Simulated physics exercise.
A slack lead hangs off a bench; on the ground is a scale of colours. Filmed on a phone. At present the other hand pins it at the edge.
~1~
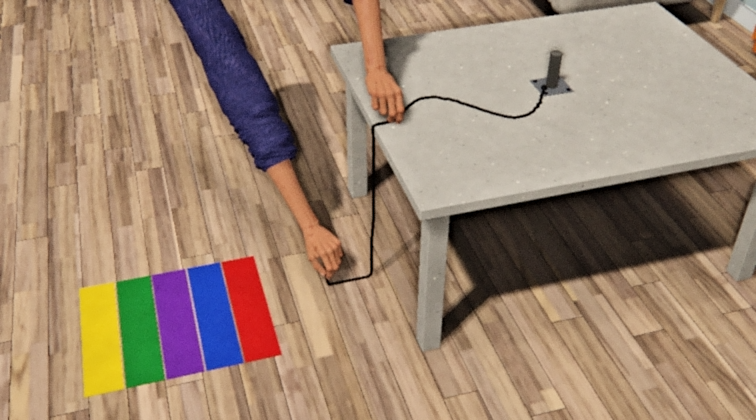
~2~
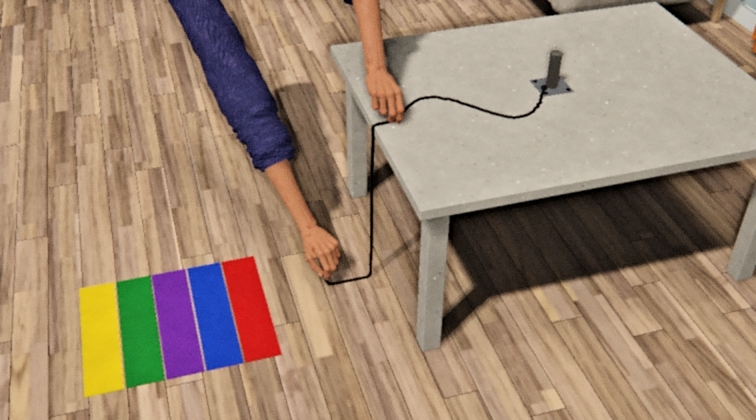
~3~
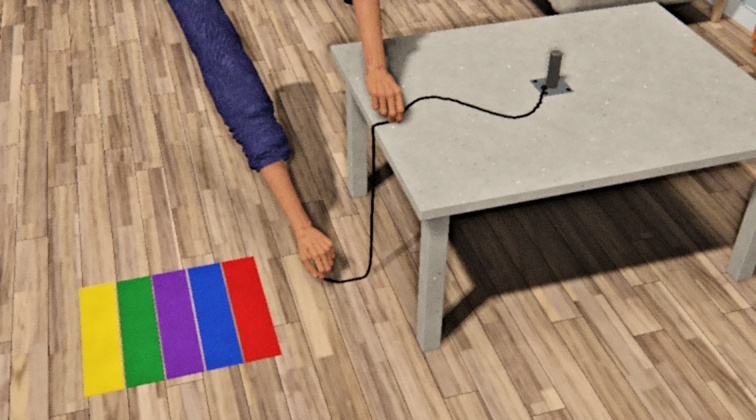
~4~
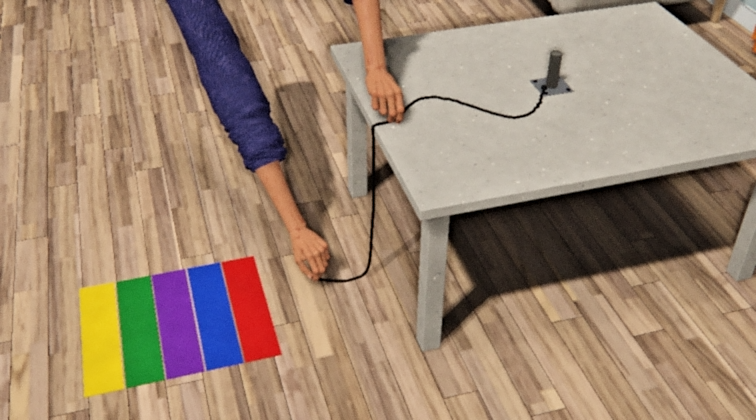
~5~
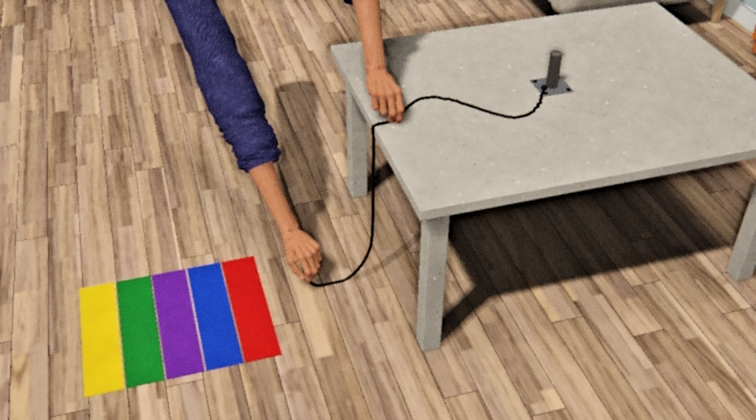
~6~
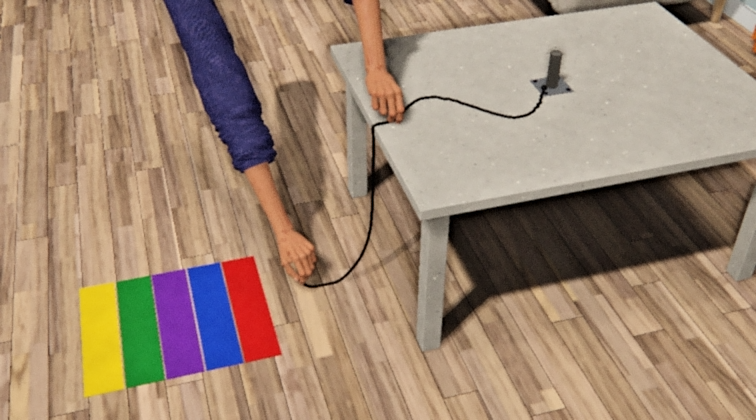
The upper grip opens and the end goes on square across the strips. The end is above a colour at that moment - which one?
The green one.
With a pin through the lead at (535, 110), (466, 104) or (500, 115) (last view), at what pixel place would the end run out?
They end up at (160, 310), (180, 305) and (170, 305).
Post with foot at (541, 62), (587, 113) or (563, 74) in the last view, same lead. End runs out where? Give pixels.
Near (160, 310), (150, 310) and (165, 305).
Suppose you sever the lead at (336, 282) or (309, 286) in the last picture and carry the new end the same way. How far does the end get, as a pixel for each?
The pixels are close to (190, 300) for the first and (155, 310) for the second.
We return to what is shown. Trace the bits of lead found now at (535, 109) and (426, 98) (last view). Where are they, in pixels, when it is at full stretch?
The first at (503, 96), the second at (390, 120).
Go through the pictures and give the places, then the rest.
End (326, 275); red (258, 339); blue (221, 347); purple (182, 355); green (143, 363); yellow (103, 372), in the first frame.
End (324, 275); lead through (538, 104) (479, 109) (412, 104) (373, 145) (372, 211) (371, 265), in the second frame.
End (319, 277), in the third frame.
End (313, 278); lead through (538, 104) (479, 109) (412, 104) (374, 145) (373, 210) (369, 266), in the fourth frame.
End (306, 279), in the fifth frame.
End (300, 280); lead through (538, 104) (479, 109) (412, 104) (374, 145) (372, 210) (353, 268), in the sixth frame.
Early on, end near (191, 302); over purple.
Midway, end near (155, 309); over green.
At the end of the slack, end near (133, 313); over green. The end stops over the green strip.
